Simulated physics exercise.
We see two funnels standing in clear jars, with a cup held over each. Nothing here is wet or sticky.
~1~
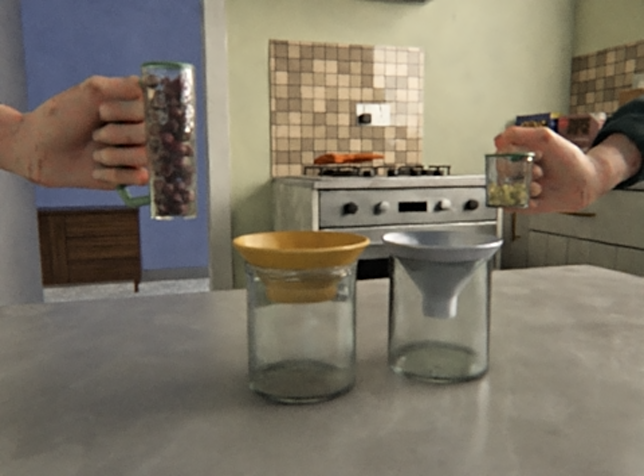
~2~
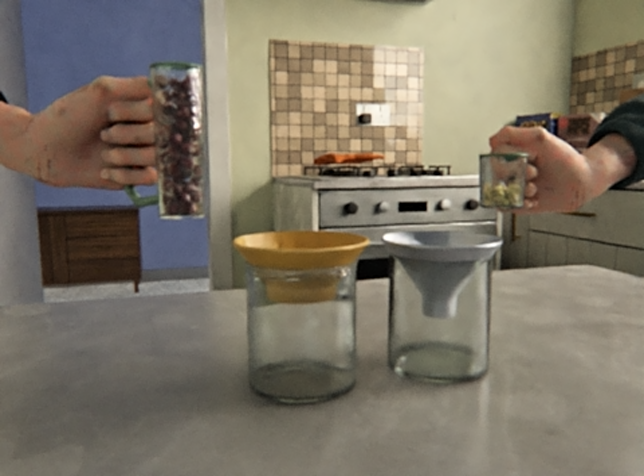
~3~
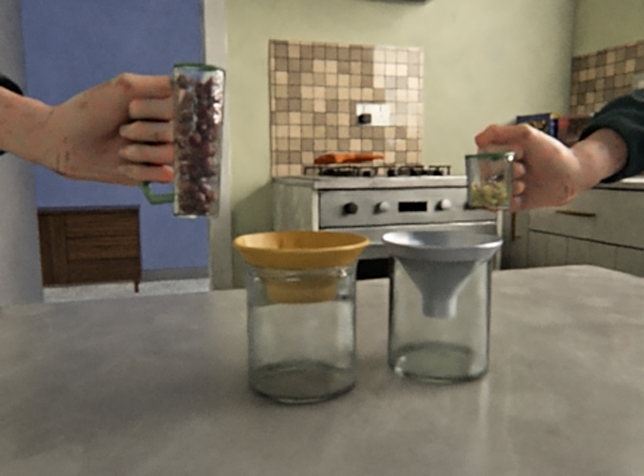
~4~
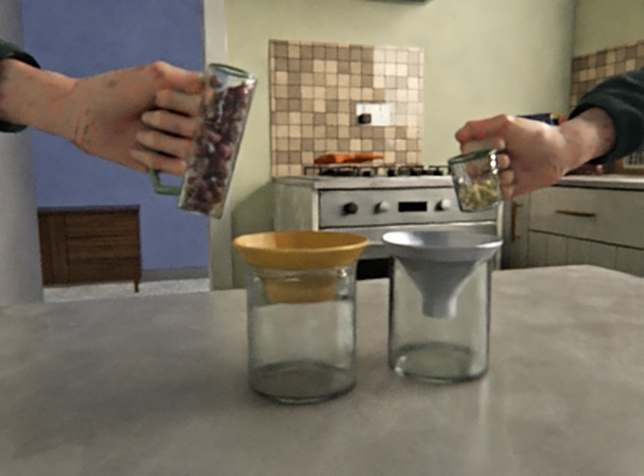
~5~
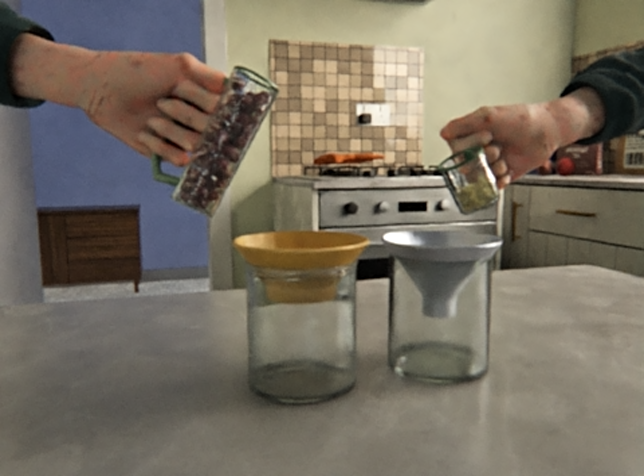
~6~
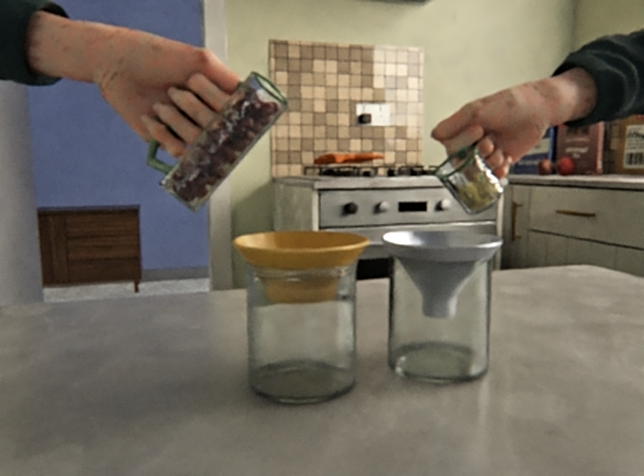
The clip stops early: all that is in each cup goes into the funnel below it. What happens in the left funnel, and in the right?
The left funnel empties into its jar and the right funnel empties into its jar.
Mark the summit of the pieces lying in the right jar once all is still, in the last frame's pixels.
Close to (466, 358).
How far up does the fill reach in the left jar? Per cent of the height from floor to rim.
Close to 15 per cent.
Then, 0.36 s past the last view, left, all still in the cup; right, all still in the cup.
Then, 0.75 s past the last view, left, nearly all still in the cup, a stray few in or over the funnel; right, all still in the cup.
Then, 1.21 s past the last view, left, about half still in the cup, about a quarter in or over the funnel, about a quarter down in the jar; right, about a third in or over the funnel, about two thirds down in the jar.
Finally, left, all down in the jar; right, all down in the jar.
